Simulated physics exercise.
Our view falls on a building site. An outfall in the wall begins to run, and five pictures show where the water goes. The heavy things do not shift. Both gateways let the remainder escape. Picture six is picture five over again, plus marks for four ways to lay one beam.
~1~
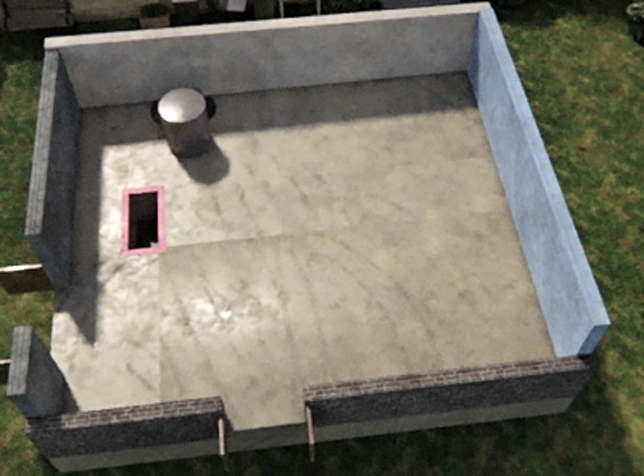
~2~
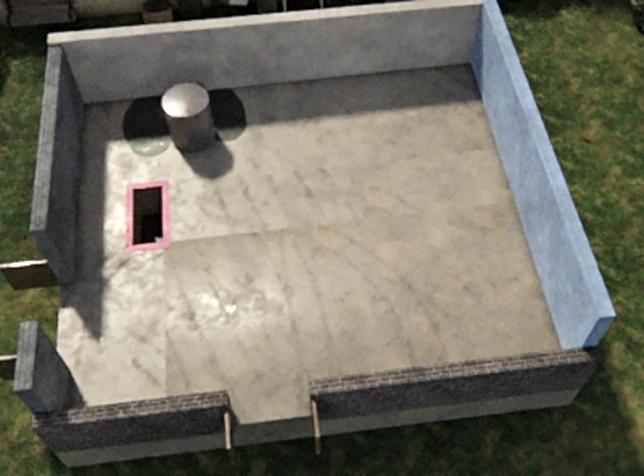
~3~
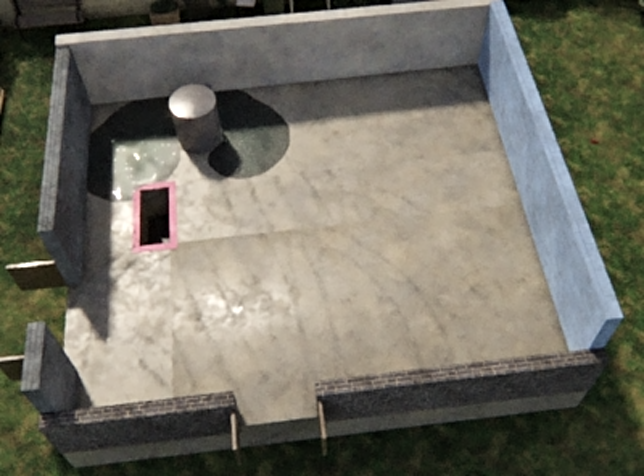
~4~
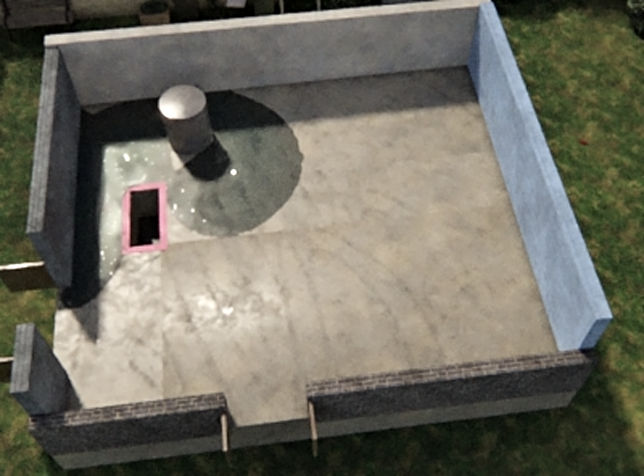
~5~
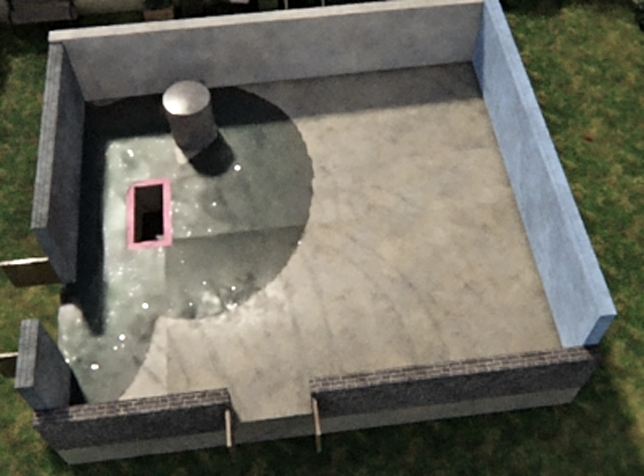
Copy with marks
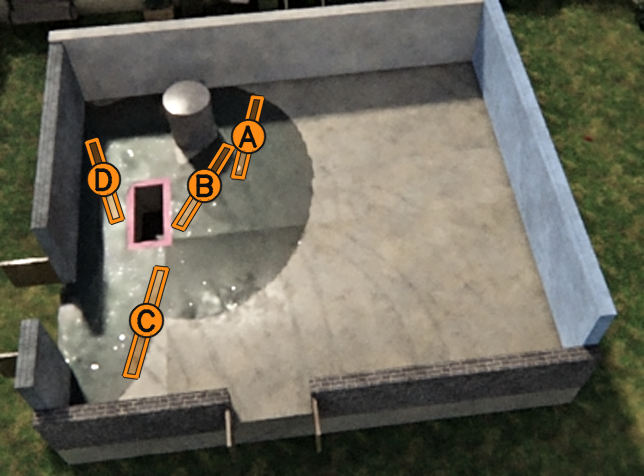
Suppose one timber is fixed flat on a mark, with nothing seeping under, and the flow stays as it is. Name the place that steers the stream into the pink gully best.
D.
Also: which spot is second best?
That would be A.
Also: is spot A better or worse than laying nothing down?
Better.
On the marked copy, A from (237, 177) to (257, 97); B from (178, 227) to (228, 146); C from (130, 376) to (161, 268); D from (91, 141) to (116, 220).
If A is chosen, about 30 % of the stream goes into the pink gully, about 69 % out by the gates.
If B is chosen, about 15 % of the stream goes into the pink gully, about 84 % out by the gates.
If C is chosen, about 18 % of the stream goes into the pink gully, about 82 % out by the gates.
If D is chosen, about 61 % of the stream goes into the pink gully, about 37 % out by the gates.
